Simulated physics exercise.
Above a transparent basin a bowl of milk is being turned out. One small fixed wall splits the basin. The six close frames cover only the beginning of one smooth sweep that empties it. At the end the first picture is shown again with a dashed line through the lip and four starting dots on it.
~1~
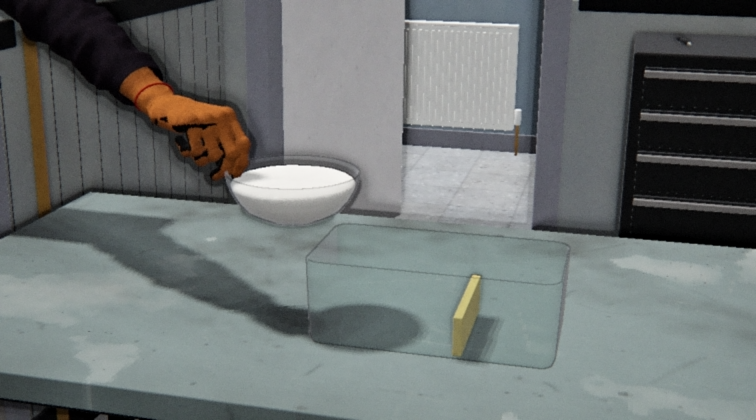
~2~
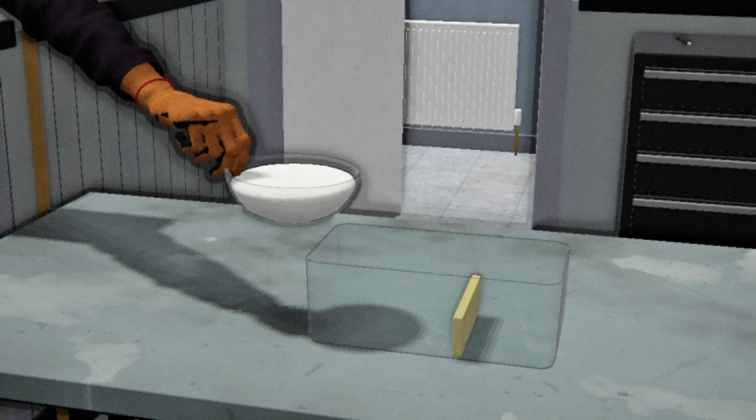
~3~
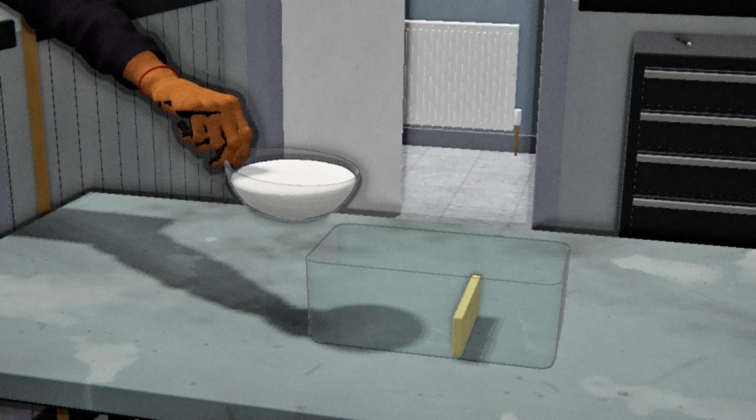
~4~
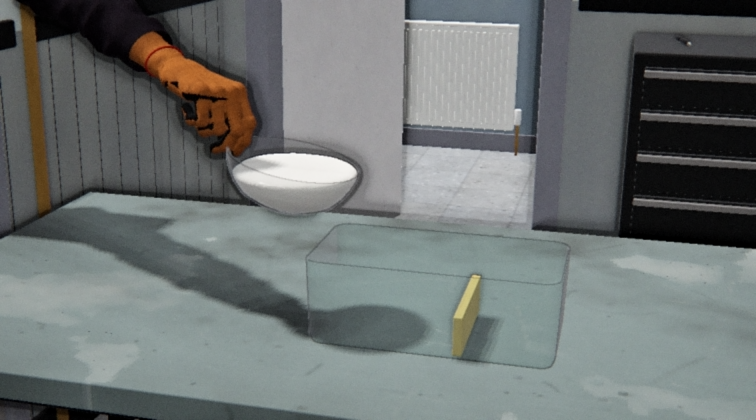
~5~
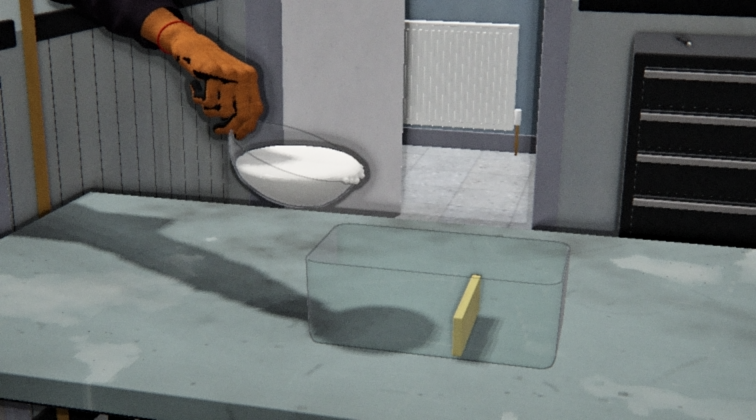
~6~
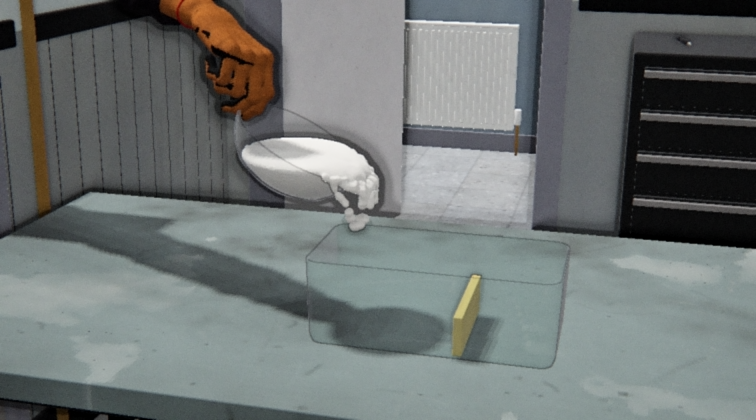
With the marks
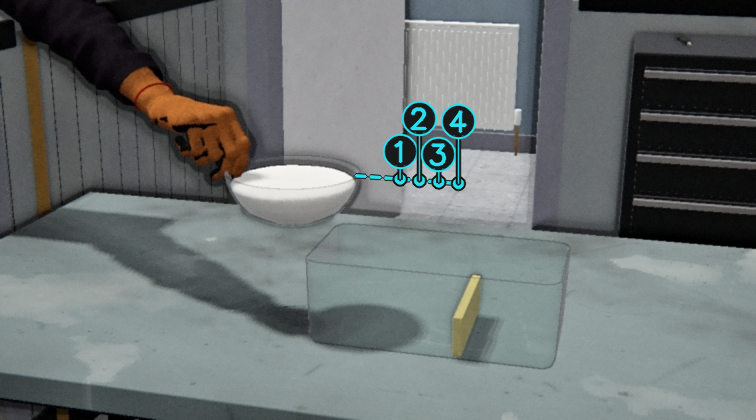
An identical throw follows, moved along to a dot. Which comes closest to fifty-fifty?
1 works best here.
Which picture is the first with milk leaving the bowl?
Picture 5.
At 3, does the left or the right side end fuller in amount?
The right one.
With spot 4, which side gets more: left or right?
The right one.
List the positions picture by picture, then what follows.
Upright, lip at (356, 175); basin from (310, 339) to (555, 368); top of the wall at (468, 295); nothing has left yet, in the first picture.
Upright, lip at (356, 175); nothing has left yet, in the second picture.
Tipped about 5°, lip at (356, 175); nothing has left yet, in the third picture.
Tipped about 11°, lip at (356, 175); nothing has left yet, in the fourth picture.
Tipped about 19°, lip at (356, 175); milk is over the lip, down to (359, 179), in the fifth picture.
Tipped about 29°, lip at (356, 175); milk is over the lip, down to (358, 225), in the sixth picture.
On the marked copy, 1 at (400, 179); 2 at (419, 180); 3 at (438, 182); 4 at (458, 183).
With 1, about 42 % ends left of the wall and 58 % right of it.
With 2, about 13 % ends left of the wall and 87 % right of it.
With 3, about 5 % ends left of the wall and 95 % right of it.
With 4, about 14 % ends left of the wall and 86 % right of it.
